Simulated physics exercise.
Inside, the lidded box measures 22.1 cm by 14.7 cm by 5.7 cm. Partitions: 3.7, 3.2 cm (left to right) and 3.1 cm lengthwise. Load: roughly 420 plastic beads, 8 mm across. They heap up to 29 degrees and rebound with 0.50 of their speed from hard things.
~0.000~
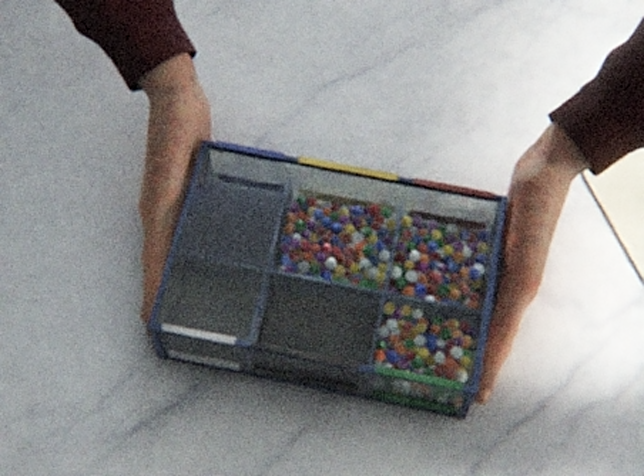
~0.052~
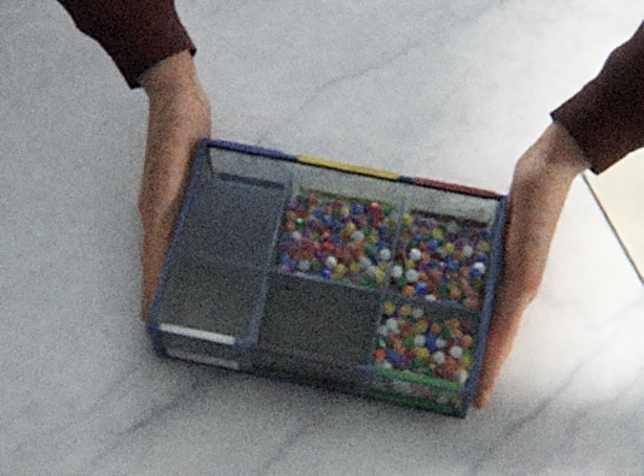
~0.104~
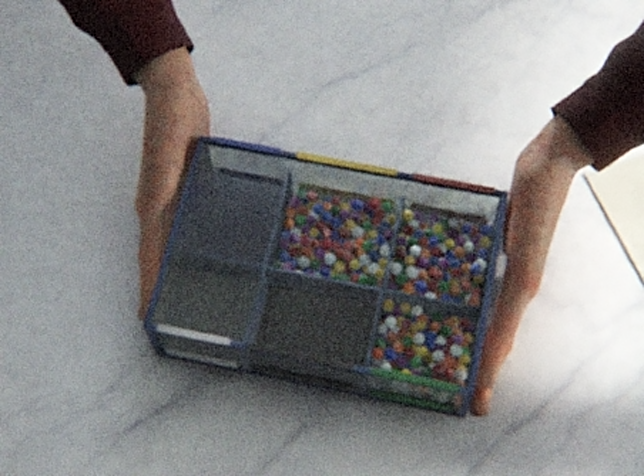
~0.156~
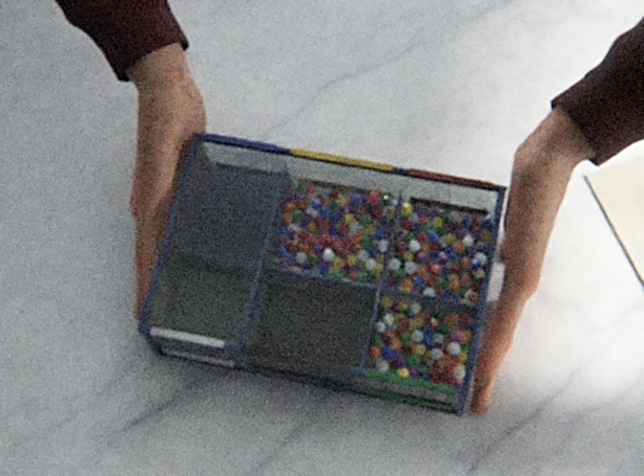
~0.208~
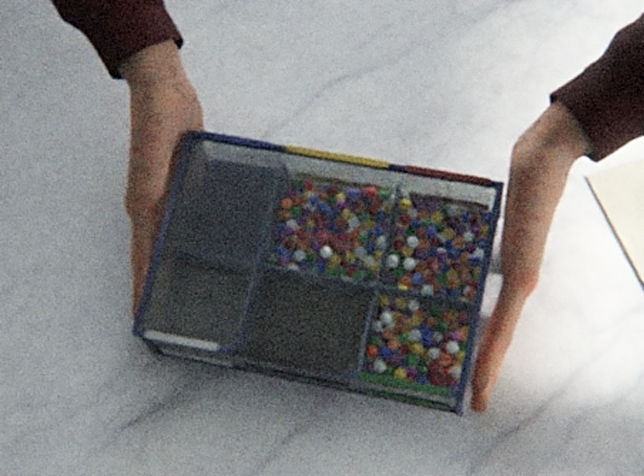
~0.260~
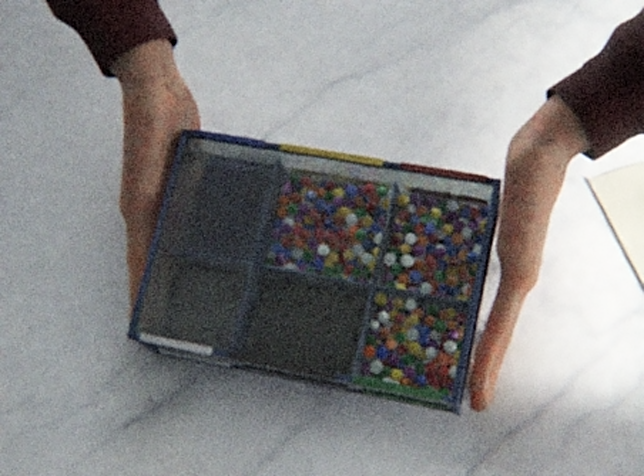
On a marble surface, two hands slightly tilt a clear divided box of colourful beads.
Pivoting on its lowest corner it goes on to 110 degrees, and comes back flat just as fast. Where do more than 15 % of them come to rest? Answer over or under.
Red under, blue under, green over, yellow under, white over, black over.
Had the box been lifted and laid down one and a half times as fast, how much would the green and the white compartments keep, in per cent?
Then: Green 20; white 35.
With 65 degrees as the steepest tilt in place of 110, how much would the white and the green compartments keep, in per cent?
In that case white 0; green 30.
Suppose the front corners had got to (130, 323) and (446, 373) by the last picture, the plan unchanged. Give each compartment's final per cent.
Red 0, blue 20, green 0, yellow 0, white 60, black 15.
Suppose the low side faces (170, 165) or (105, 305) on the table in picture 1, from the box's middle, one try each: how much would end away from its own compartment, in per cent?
Some 70 and 100 per cent.
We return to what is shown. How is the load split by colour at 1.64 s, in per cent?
Red 10; blue 0; green 30; yellow 15; white 20; black 25.
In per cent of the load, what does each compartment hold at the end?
Red 0; blue 0; green 20; yellow 0; white 40; black 40.
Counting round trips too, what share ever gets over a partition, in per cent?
Some 80 per cent.
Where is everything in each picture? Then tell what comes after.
In the first frame, box tilt 0 degrees, front corners at (155, 324) and (471, 387); red 30 %, green 35 %, yellow 35 %.
In the second frame, box tilt 1 degrees, front corners at (153, 324) and (470, 388).
In the third frame, box tilt 3 degrees, front corners at (150, 325) and (468, 389), lowest corner left front.
In the fourth frame, box tilt 7 degrees, front corners at (144, 327) and (463, 391), lowest corner left front.
In the fifth frame, box tilt 11 degrees, front corners at (139, 330) and (458, 393), lowest corner left front.
In the sixth frame, box tilt 14 degrees, front corners at (134, 334) and (452, 397), lowest corner left front; red 30 %, green 35 %, yellow 35 %. The box's pace is about 70 degrees a second.
Then, at 1.64 s, tilt 110 degrees; red 10 %, green 30 %, yellow 15 %, white 20 %, black 25 %.
After 2.56 s, tilt 51 degrees; green 20 %, white 40 %, black 40 %.
After 3.48 s, tilt 0 degrees; green 20 %, white 40 %, black 40 %.
At rest (4.0 s), red 0 %, blue 0 %, green 20 %, yellow 0 %, white 40 %, black 40 %.
